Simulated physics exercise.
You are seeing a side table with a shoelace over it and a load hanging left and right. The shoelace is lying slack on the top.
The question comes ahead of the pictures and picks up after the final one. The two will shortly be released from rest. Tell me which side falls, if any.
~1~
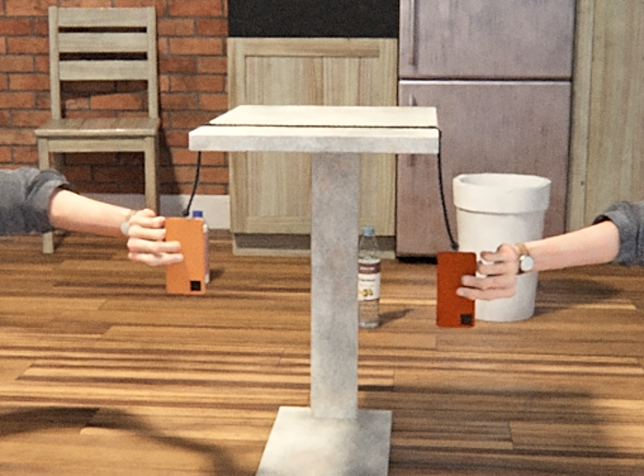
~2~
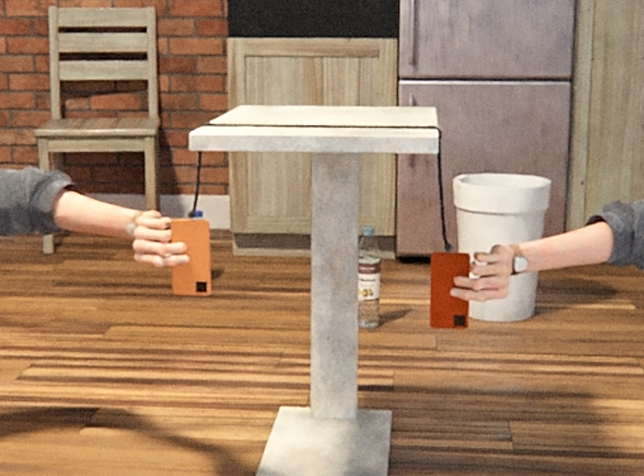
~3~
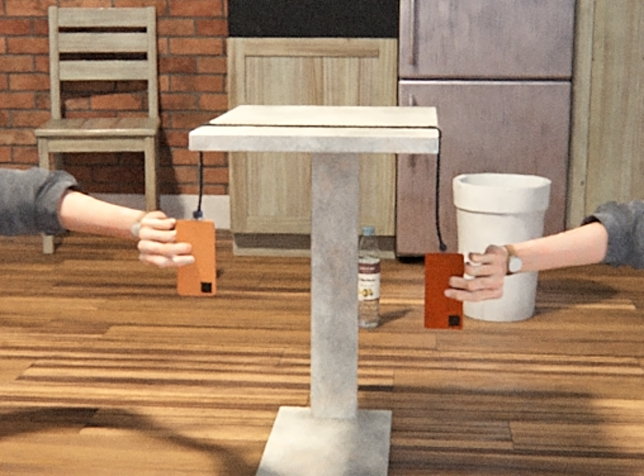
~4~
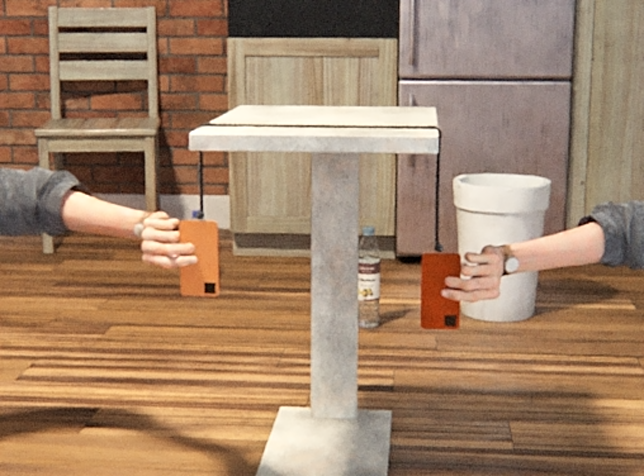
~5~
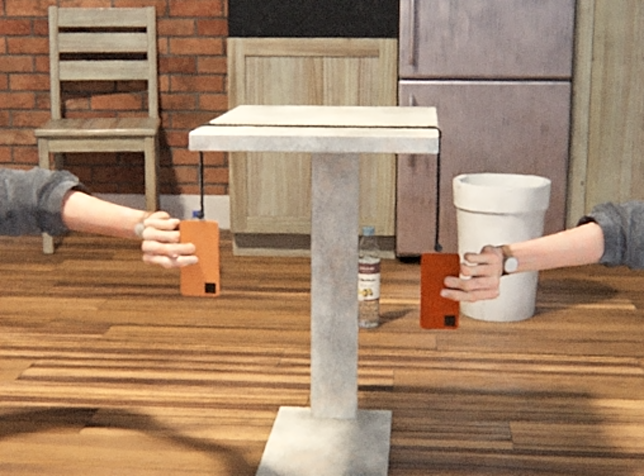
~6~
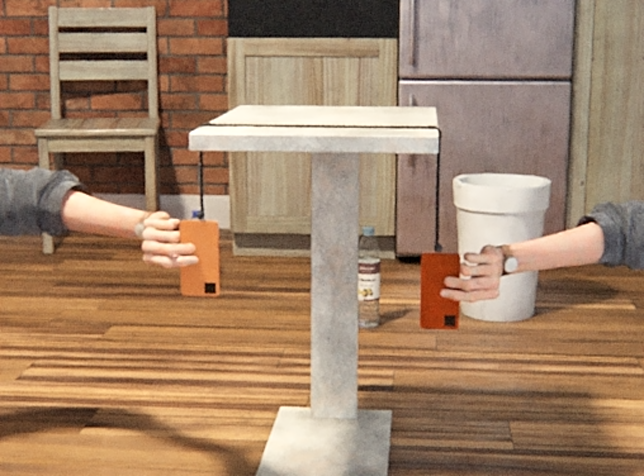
Chances are it ends up undisturbed.
Then, 0.30 s later than the last view, left phone where it was near (203, 260); right phone where it was near (437, 293).
Then, 1.08 s later than the last view, left phone where it was near (200, 260); right phone where it was near (439, 292).
Finally, left phone where it was near (201, 260); right phone where it was near (434, 293). The shoelace hangs still.
